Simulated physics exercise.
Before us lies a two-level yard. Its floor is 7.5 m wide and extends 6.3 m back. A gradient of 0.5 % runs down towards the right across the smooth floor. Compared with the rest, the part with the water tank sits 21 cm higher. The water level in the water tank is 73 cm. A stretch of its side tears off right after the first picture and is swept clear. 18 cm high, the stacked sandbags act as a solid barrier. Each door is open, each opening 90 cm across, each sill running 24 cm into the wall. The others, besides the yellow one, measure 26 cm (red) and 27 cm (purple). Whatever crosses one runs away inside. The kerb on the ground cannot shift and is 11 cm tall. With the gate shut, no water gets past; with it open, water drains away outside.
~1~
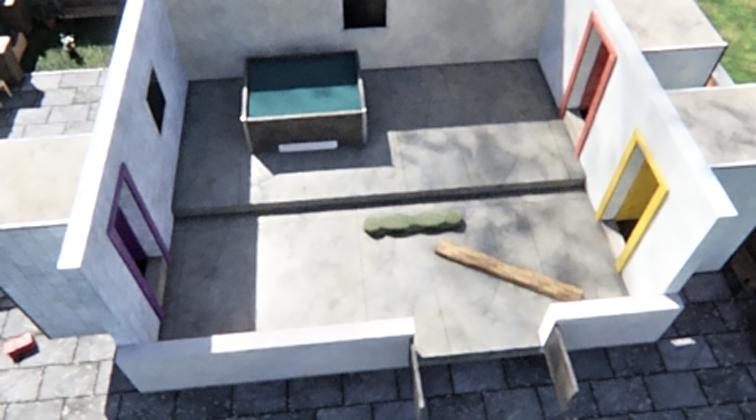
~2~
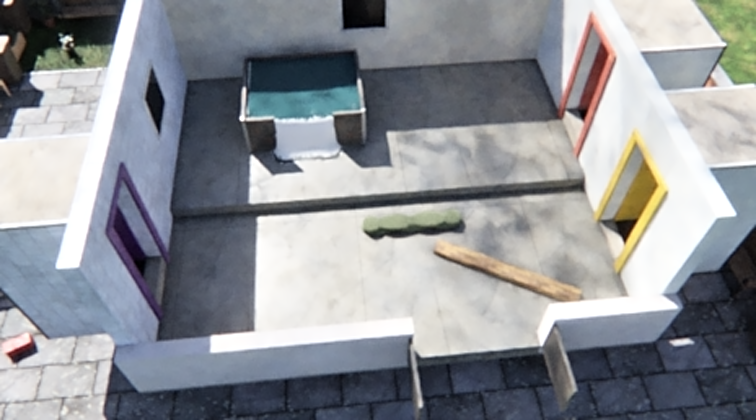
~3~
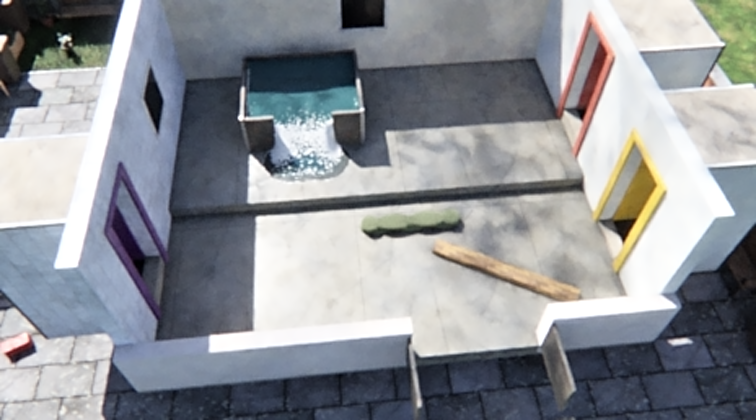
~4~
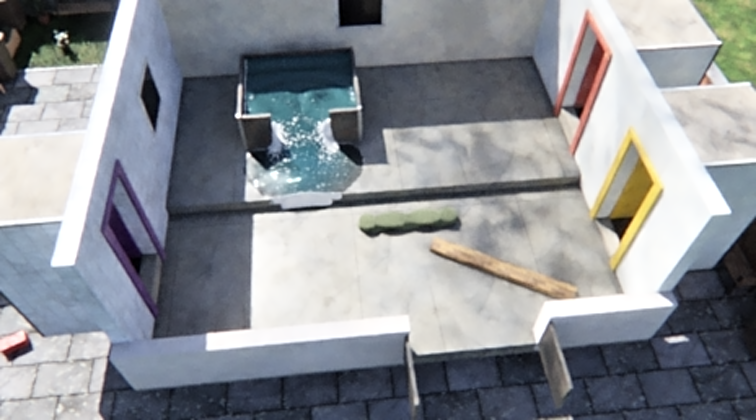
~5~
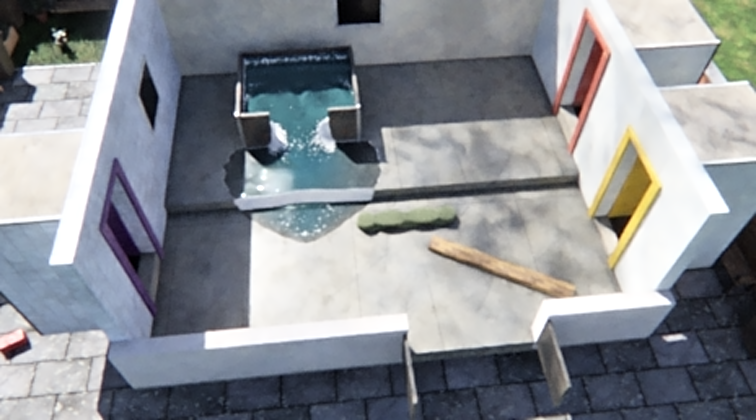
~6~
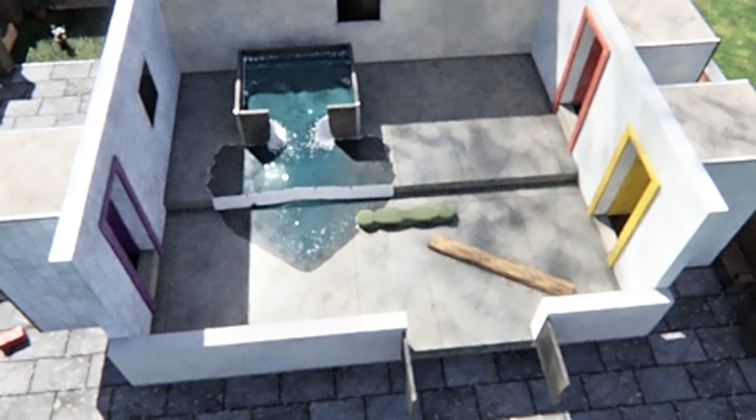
In a walled yard, water pours from a tank's open front and spreads over a step.
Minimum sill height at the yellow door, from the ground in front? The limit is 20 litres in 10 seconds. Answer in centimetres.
I would say 8 cm.
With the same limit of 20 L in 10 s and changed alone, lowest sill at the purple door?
Purple door, minimum about 11.5 cm.
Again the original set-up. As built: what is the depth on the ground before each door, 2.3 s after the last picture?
Door by door in cm - red 0, yellow 6, purple 14.
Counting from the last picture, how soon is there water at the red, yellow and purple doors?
Red not in the 10 s, yellow 2.2 s, purple 0.9 s.
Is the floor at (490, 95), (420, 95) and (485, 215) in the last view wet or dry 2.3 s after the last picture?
Taking the spots one by one: Untouched, untouched, swamped.
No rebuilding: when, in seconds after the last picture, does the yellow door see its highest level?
6.5 s.
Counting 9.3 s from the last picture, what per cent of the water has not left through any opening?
I'd say near 80 per cent is still there.
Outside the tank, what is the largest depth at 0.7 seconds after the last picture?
38 cm.
Then, 0.7 s after the last picture water covers 30 % of the floor, deepest (38 cm) near (297, 146); it has not reached the yellow door.
Then, 2.3 s after the last picture water covers 45 % of the floor, deepest (28 cm) near (159, 359); 6 cm at the yellow door, 0 litres in over its 7 cm sill.
Then, 9.3 s after the last picture water covers 50 % of the floor, deepest (14 cm) near (536, 188); 7 cm at the yellow door, 30 litres in over its 7 cm sill.
At the yellow door as built, the water peaked near 12 cm, 6.7 s after the last picture.
With a sill of 6.5 cm, 36 litres would have come in within the 10 s; with 10.5 cm, 3 litres. So under 20 litres takes about 8 cm.
